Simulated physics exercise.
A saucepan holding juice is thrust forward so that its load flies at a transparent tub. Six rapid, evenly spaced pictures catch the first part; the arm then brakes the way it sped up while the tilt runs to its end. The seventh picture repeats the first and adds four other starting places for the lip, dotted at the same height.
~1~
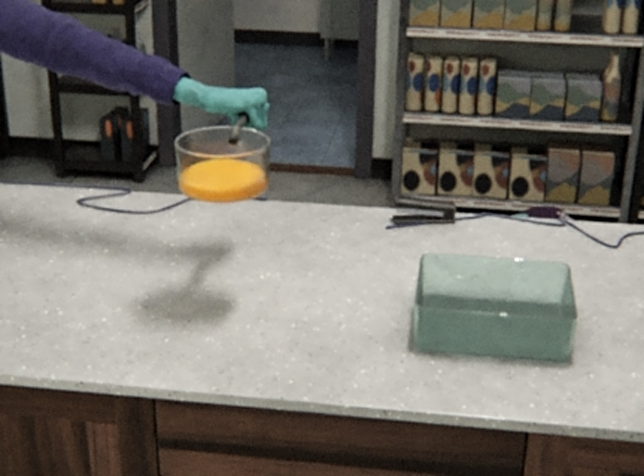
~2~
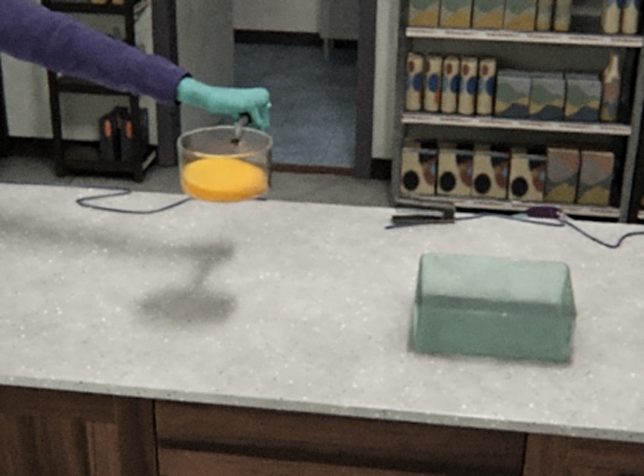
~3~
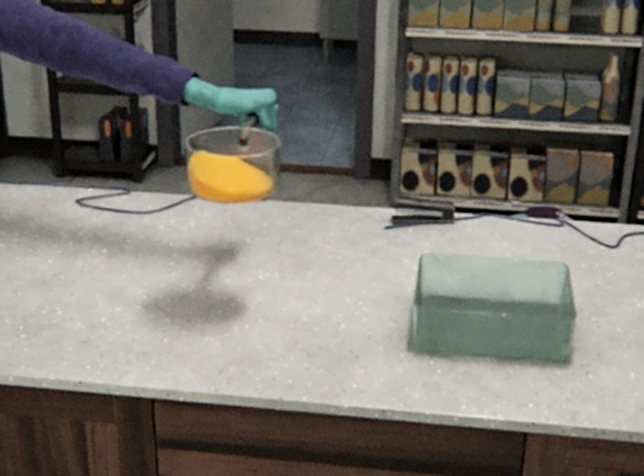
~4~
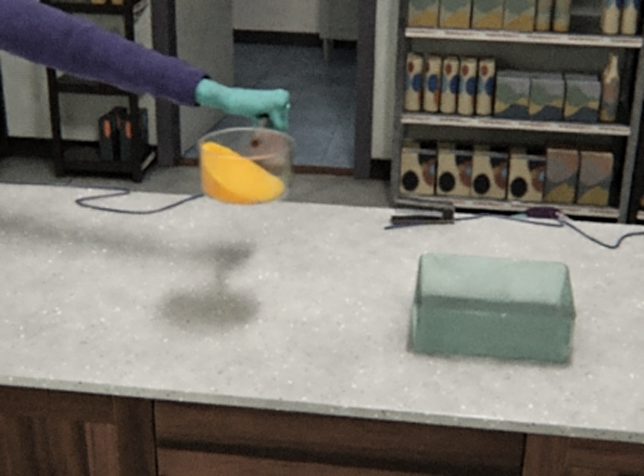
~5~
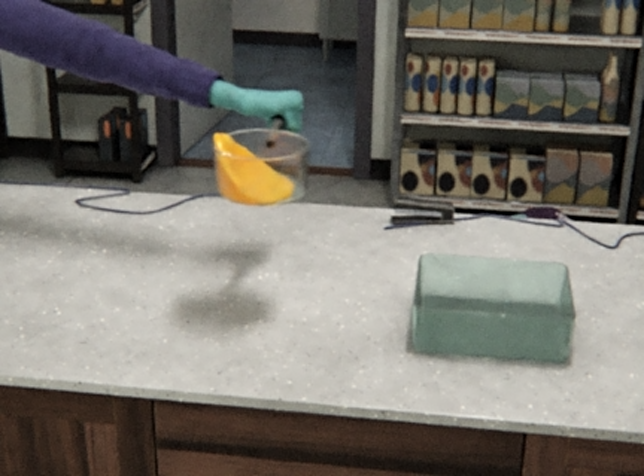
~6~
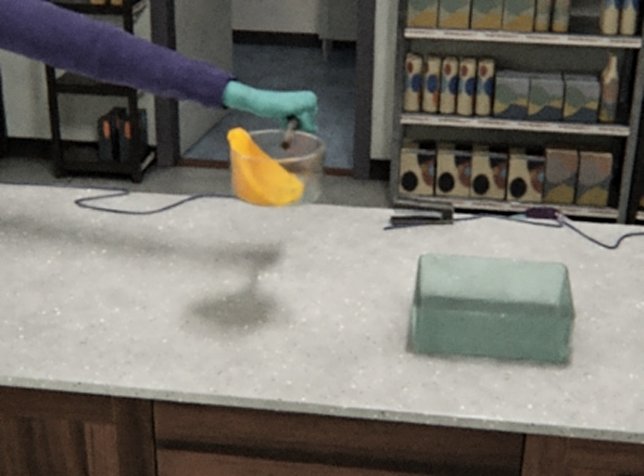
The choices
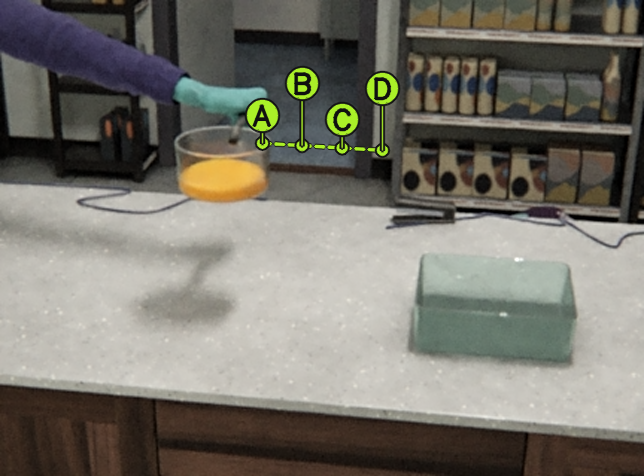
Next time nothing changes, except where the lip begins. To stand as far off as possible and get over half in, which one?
Place C just does it.
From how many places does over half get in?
Two.
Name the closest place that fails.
Here it is place B.
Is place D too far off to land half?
No, that is safe.
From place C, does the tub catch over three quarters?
Yes, clearly.
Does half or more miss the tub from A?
Yes.
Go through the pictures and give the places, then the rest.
In the first picture, upright, lip at (267, 143); tub from (414, 347) to (570, 360); nothing has left yet.
In the second picture, upright, lip at (270, 143); nothing has left yet.
In the third picture, upright, lip at (278, 144); nothing has left yet.
In the fourth picture, upright, lip at (291, 145); nothing has left yet.
In the fifth picture, upright, lip at (306, 146); juice is over the rim, down to (222, 141).
In the sixth picture, upright, lip at (322, 147); juice is over the rim, down to (246, 142).
On the marked copy, A at (262, 143); B at (302, 145); C at (342, 147); D at (382, 150).
If A is chosen, about 9 % lands in the tub, 89 % falls short.
If B is chosen, about 21 % lands in the tub, 76 % falls short and 3 % goes beside or beyond.
If C is chosen, about 91 % lands in the tub, 4 % falls short and 5 % goes beside or beyond.
If D is chosen, about 91 % lands in the tub, 2 % falls short and 7 % goes beside or beyond.
